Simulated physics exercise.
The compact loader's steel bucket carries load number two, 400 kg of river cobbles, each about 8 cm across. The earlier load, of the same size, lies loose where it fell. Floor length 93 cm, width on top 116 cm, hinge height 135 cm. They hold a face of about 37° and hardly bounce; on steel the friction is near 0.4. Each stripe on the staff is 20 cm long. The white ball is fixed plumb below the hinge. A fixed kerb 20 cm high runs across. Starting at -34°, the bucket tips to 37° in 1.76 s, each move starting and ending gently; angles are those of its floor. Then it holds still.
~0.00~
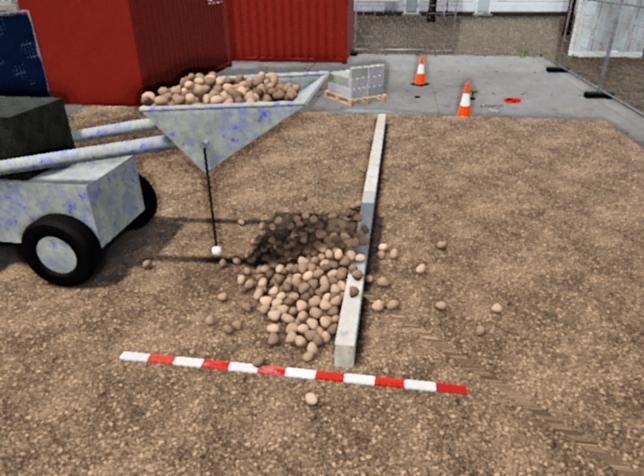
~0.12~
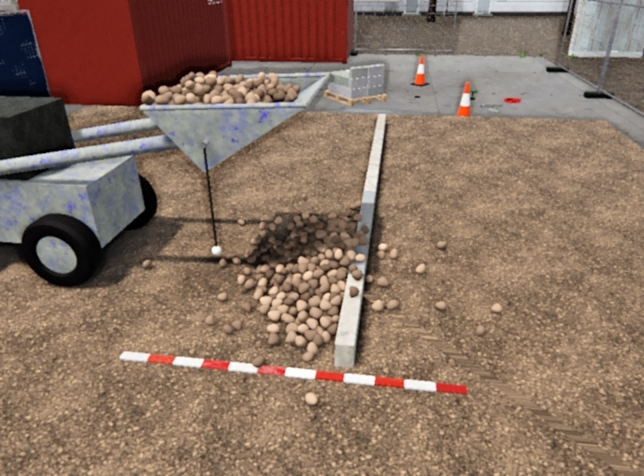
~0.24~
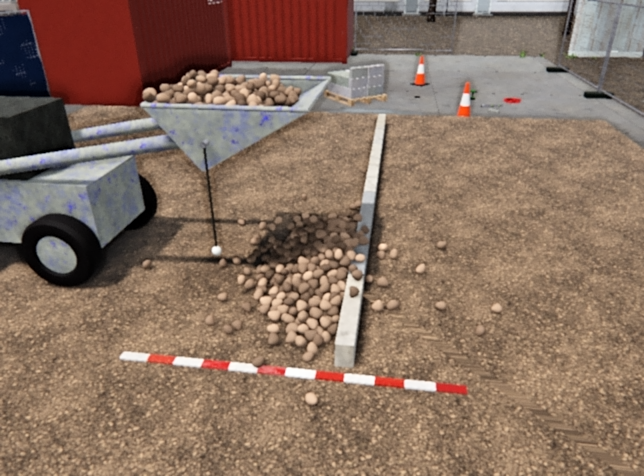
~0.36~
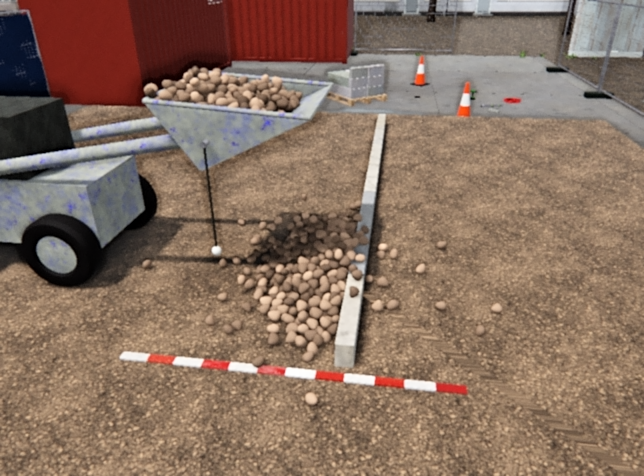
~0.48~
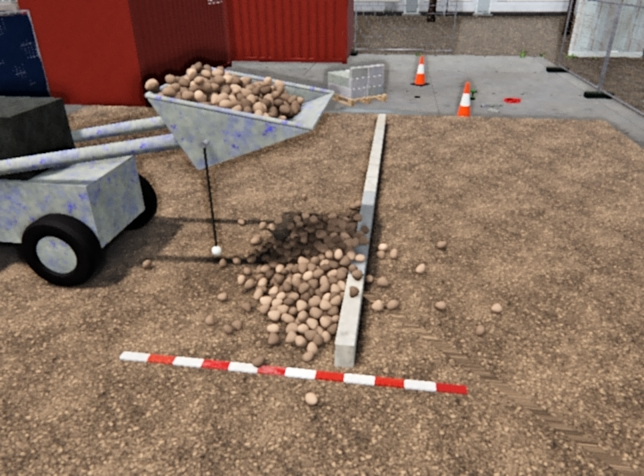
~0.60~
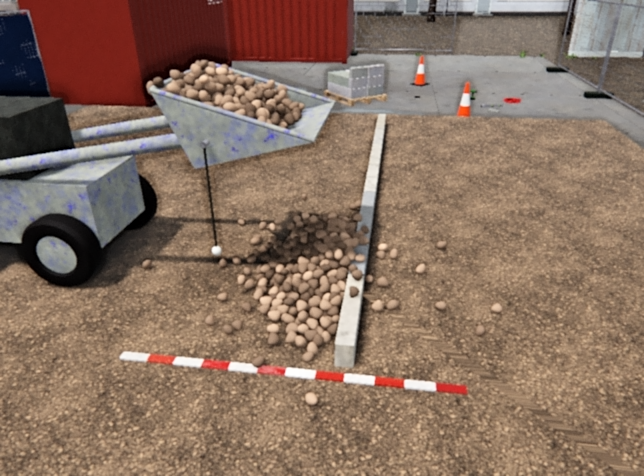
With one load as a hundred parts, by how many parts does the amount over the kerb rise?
Roughly 44 per cent of a load more.
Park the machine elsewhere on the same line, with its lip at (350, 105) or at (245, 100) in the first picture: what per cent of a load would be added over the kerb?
Near 90 per cent from the first place, 0 from the second.
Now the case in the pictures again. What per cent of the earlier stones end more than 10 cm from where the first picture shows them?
Roughly 10 per cent of them.
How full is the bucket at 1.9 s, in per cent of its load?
About 35 per cent.
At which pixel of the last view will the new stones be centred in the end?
Near (353, 258).
After 1.3 s the floor is at 26°; in per cent of one load, 98 in the bucket, 100 on this side of the kerb, 3 over the kerb; the foremost stones are at (430, 285).
After 1.9 s the floor is at 37°; in per cent of one load, 33 in the bucket, 160 on this side of the kerb, 7 over the kerb; the foremost stones are at (432, 286).
After 2.2 s the floor is at 37°; in per cent of one load, 2 in the bucket, 168 on this side of the kerb, 30 over the kerb; the foremost stones are at (463, 282).
After 4.8 s the floor is at 37°; in per cent of one load, 0 in the bucket, 154 on this side of the kerb, 47 over the kerb; the foremost stones are at (527, 278). Net gain over the kerb, 44.
